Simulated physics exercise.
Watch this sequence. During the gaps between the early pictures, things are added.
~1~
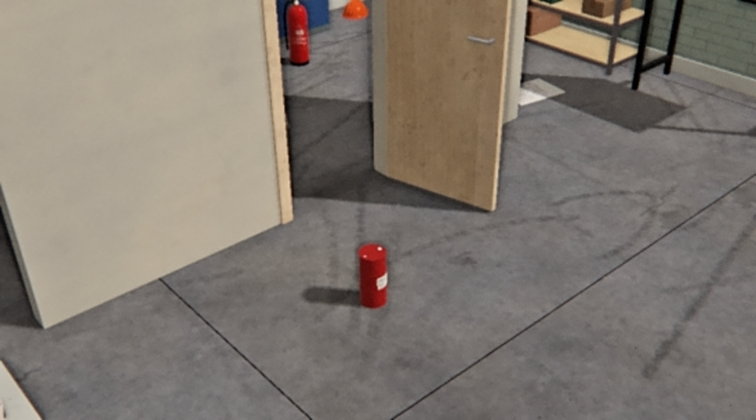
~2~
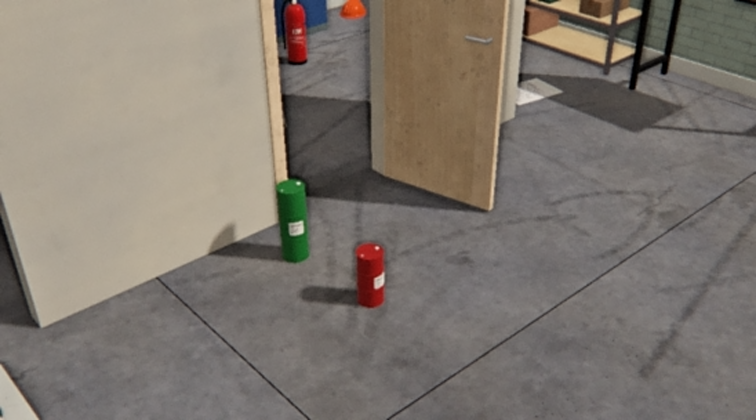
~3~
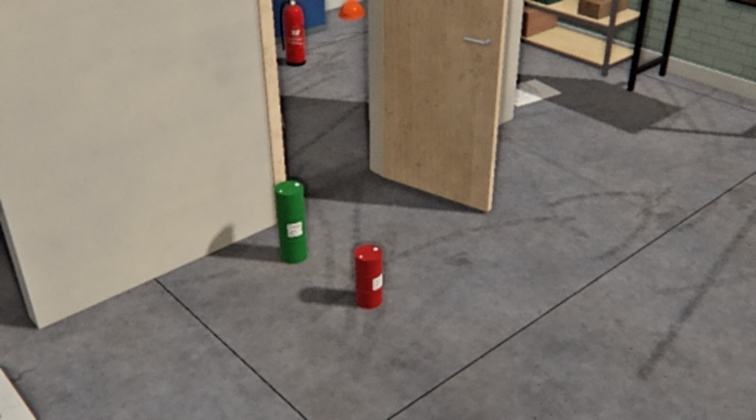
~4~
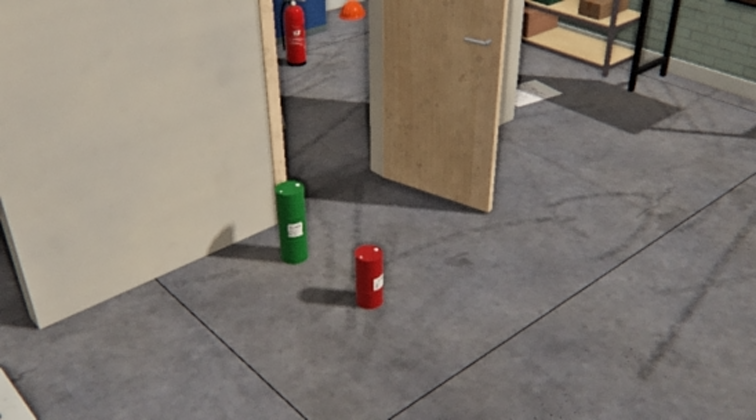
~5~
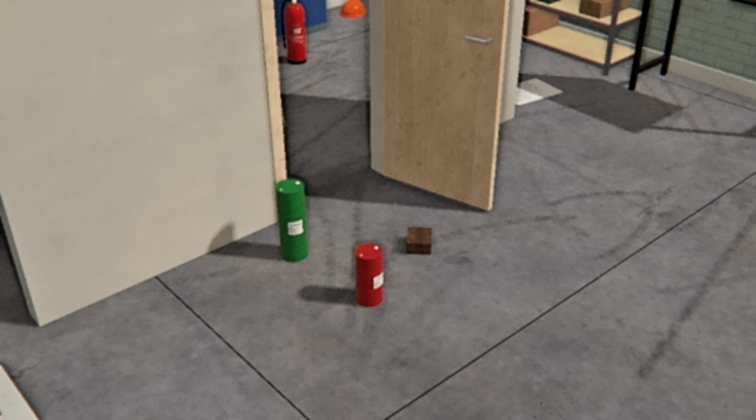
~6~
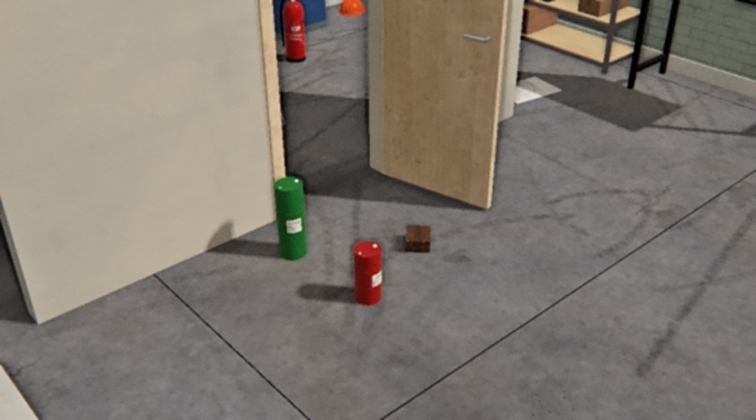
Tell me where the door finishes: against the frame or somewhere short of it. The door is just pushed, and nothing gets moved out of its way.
It finishes against the frame.
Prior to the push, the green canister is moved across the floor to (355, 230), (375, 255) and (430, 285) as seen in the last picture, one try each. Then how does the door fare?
Try 1: It is held up; try 2: It makes it to the frame; try 3: It makes it to the frame.
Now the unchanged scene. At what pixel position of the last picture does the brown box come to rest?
Looks like it settles somewhere around (414, 244).
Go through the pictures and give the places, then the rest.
The first frame shows door wide open and still.
The second frame shows door wide open and still; green canister (293, 222); red canister (370, 276).
The third frame shows door wide open and still; green canister (291, 223); red canister (369, 277).
The fourth frame shows door wide open and still; green canister (292, 223); red canister (369, 277).
The fifth frame shows door wide open and still; green canister (292, 221); red canister (369, 276).
The sixth frame shows door wide open and still; brown box (418, 239); green canister (291, 219).
Then, 0.90 s after the last picture, open by 79°.
Then, 1.40 s after the last picture, open by 56°; brown box slid a little near (414, 244).
Then, 2.10 s after the last picture, open by 21°; brown box slid a little near (414, 244).
At rest, open by 0°; all 3 in place. Seen from the same camera at the end, brown box near (414, 244).
